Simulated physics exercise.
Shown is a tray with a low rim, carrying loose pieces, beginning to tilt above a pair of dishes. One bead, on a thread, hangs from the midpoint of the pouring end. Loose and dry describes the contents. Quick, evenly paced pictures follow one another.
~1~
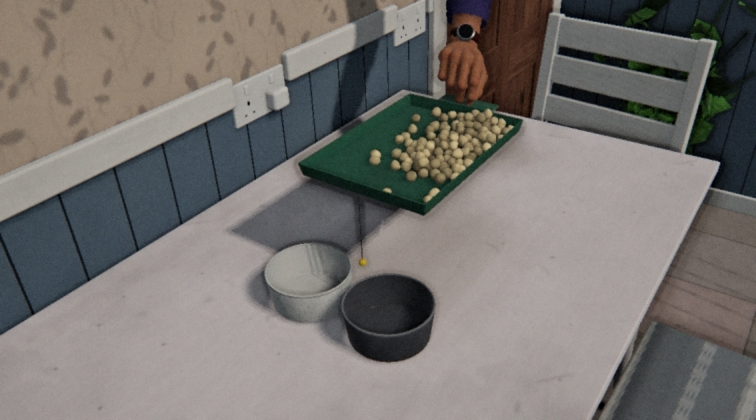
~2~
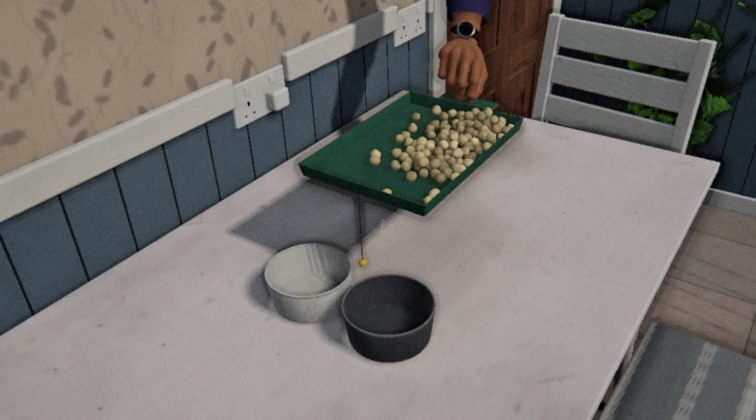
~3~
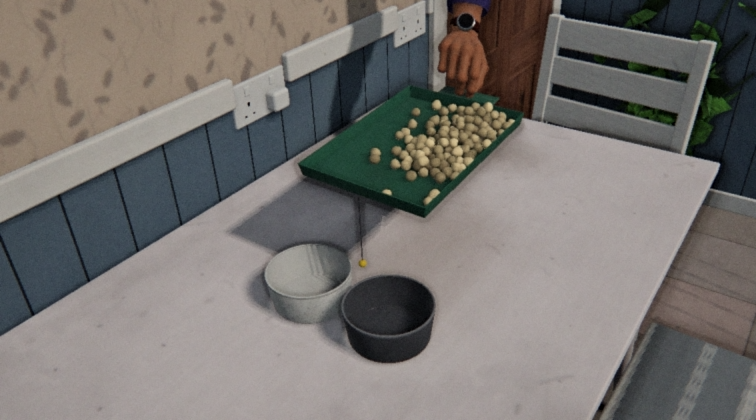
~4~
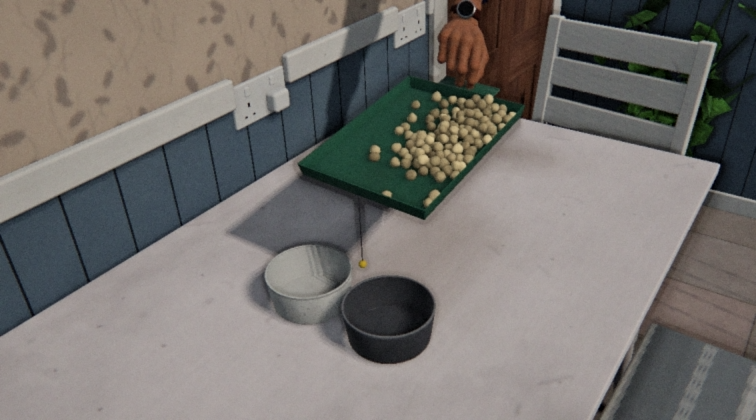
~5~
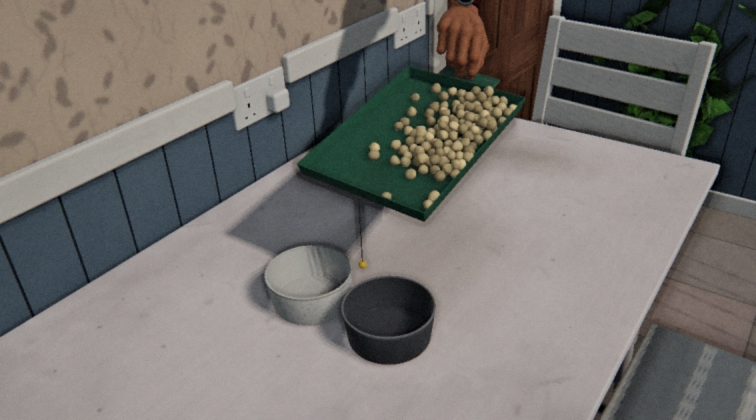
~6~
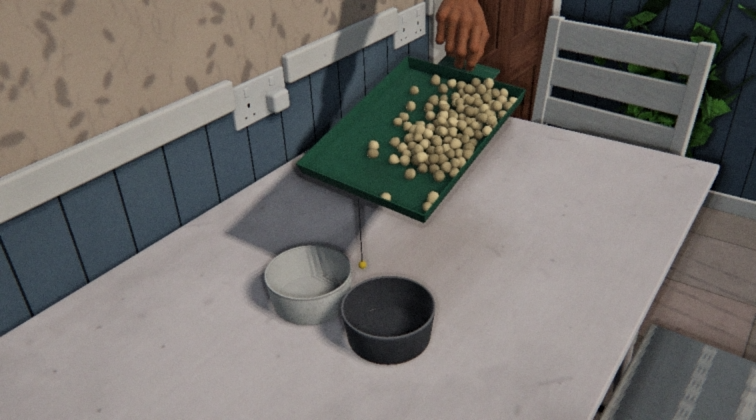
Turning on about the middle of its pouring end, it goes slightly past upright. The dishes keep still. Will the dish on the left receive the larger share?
No - the one on the right does.
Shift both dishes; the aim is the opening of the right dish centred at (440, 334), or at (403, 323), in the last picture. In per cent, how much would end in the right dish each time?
30 %, then 70 %.
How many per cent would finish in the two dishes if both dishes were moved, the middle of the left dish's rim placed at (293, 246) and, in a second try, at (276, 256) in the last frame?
20 and 30 in a hundred, in turn.
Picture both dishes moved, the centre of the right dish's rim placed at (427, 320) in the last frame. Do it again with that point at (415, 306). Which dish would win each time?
In the first try it's the right-side dish, and in the second it's the right-side dish.
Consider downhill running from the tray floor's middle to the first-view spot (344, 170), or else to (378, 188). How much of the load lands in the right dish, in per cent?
For the first it's near 0 %, for the second near 50 %.
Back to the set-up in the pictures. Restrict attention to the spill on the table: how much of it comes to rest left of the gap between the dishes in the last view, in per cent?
60 %, roughly.
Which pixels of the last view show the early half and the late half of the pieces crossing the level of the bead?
Near (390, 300) and later near (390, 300).
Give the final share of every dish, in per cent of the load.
Left dish around 10 percent; right dish around 70 percent.
Soon, tray tipped steeply; most on the tray; a small part in the right dish; a stray few outside both; a small part in the air.
A while on, tray tipped right over; about two thirds on the tray; a small part in the right dish; a stray few in the left dish; a small part outside both; a small part in the air.
Towards the end, tray tipped past a quarter turn; about two thirds in the right dish; a small part in the left dish; about a quarter outside both.
Finally, tray tipped past a quarter turn; about two thirds in the right dish; a small part in the left dish; about a quarter outside both.
